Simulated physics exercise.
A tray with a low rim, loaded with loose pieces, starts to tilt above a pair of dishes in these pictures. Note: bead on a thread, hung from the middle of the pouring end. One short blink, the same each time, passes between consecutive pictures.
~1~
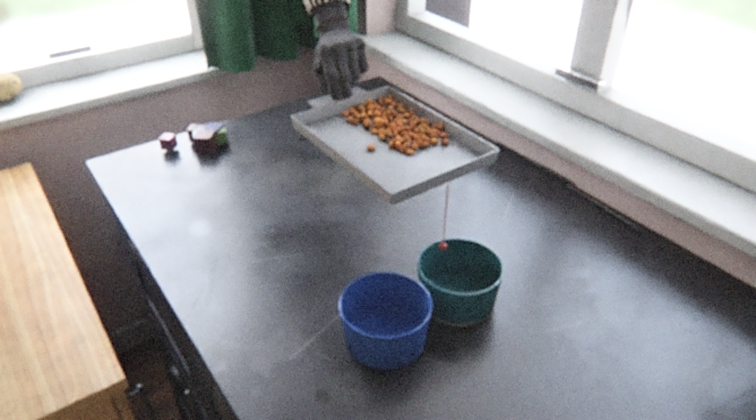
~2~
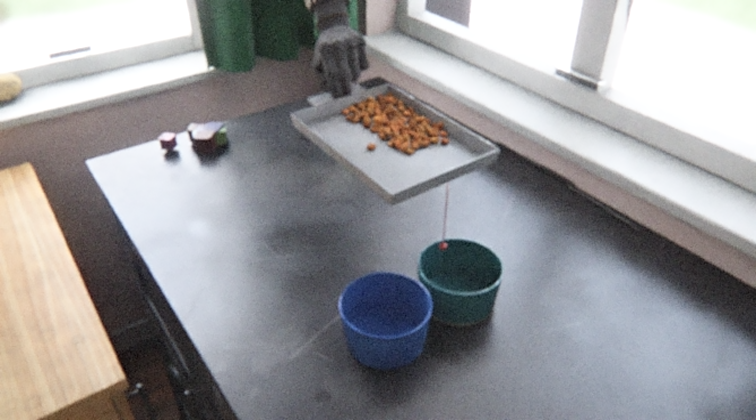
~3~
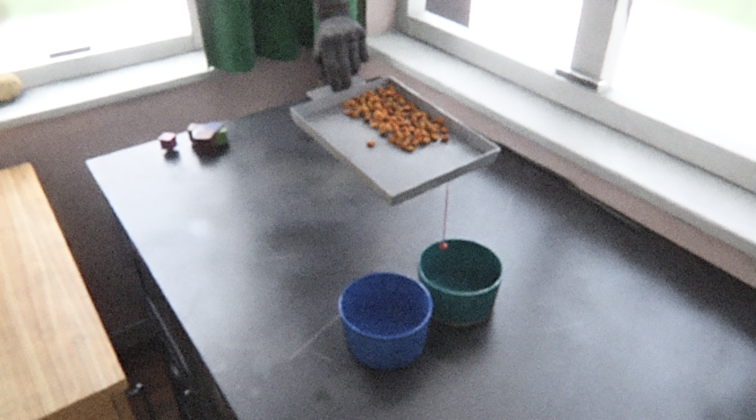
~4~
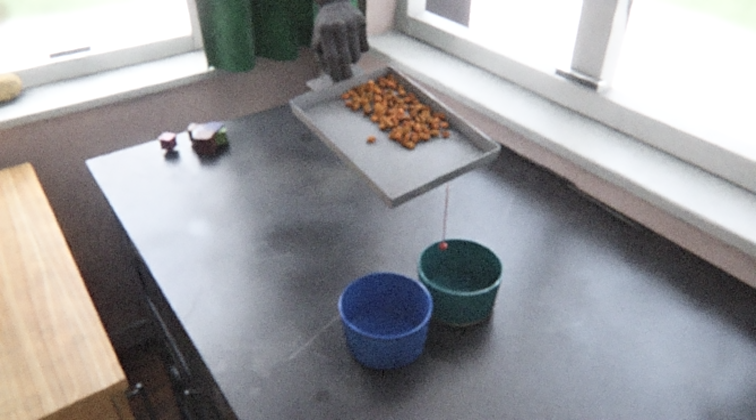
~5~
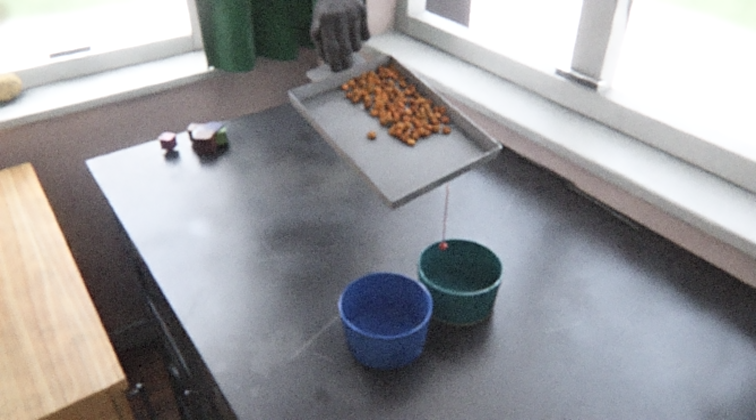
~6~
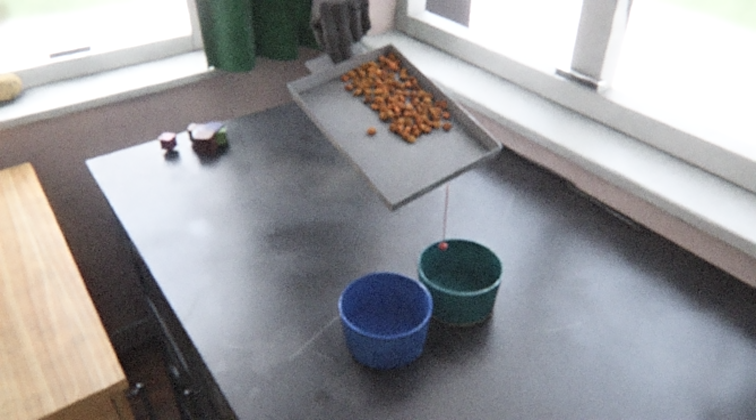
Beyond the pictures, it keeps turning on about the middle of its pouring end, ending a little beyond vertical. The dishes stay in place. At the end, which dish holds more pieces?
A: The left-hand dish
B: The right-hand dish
The left-hand dish.
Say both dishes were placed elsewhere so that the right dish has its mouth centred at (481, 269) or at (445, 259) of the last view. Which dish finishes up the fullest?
With the dishes at the first place it's the left-side dish, and at the second it's the left-side dish.
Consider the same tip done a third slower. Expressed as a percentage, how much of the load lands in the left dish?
I'd say 60 percent or thereabouts.
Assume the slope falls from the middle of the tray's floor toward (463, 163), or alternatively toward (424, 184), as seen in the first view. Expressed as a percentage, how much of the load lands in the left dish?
Lab note: Case 1 near 0 %, case 2 near 30 %.
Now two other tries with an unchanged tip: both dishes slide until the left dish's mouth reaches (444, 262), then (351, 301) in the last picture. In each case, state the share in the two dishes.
Roughly 30 %, then roughly 60 %.
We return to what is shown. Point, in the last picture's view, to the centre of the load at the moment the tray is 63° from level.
Roughly (412, 191).
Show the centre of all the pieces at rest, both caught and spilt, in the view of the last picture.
About (405, 331).
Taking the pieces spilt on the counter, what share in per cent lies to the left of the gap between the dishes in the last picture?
It comes to near 40 percent of the spill.
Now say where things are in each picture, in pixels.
Corners of the pouring end at (392, 191) and (496, 149), level; middle of the load at (394, 126), bits of cat kibble; left dish at (413, 346); right dish at (488, 303); bead on its thread at (443, 246), in the first frame.
Corners of the pouring end at (392, 192) and (496, 149), level; middle of the load at (394, 124), in the second frame.
Corners of the pouring end at (392, 194) and (497, 148), tipped barely, lowest at the left corner; middle of the load at (394, 119), in the third frame.
Corners of the pouring end at (393, 196) and (498, 147), tipped a little, lowest at the left corner; middle of the load at (395, 112), in the fourth frame.
Corners of the pouring end at (393, 199) and (498, 146), tipped a little, lowest at the left corner; middle of the load at (395, 105), in the fifth frame.
Corners of the pouring end at (393, 202) and (499, 145), tipped clearly, lowest at the left corner; middle of the load at (396, 99); left dish at (413, 346); right dish at (488, 303), in the sixth frame.
Soon after the last picture, tray tipped steeply; most on the tray; a small part in the air.
A little later, tray tipped past a quarter turn; about a third on the tray; about a third in the left dish; a small part in the right dish; a small part outside both; a stray few in the air.
Later still, tray tipped past a quarter turn; about half in the left dish; about a quarter in the right dish; about a quarter outside both.
At rest, tray tipped past a quarter turn; about half in the left dish; about a quarter in the right dish; about a quarter outside both.
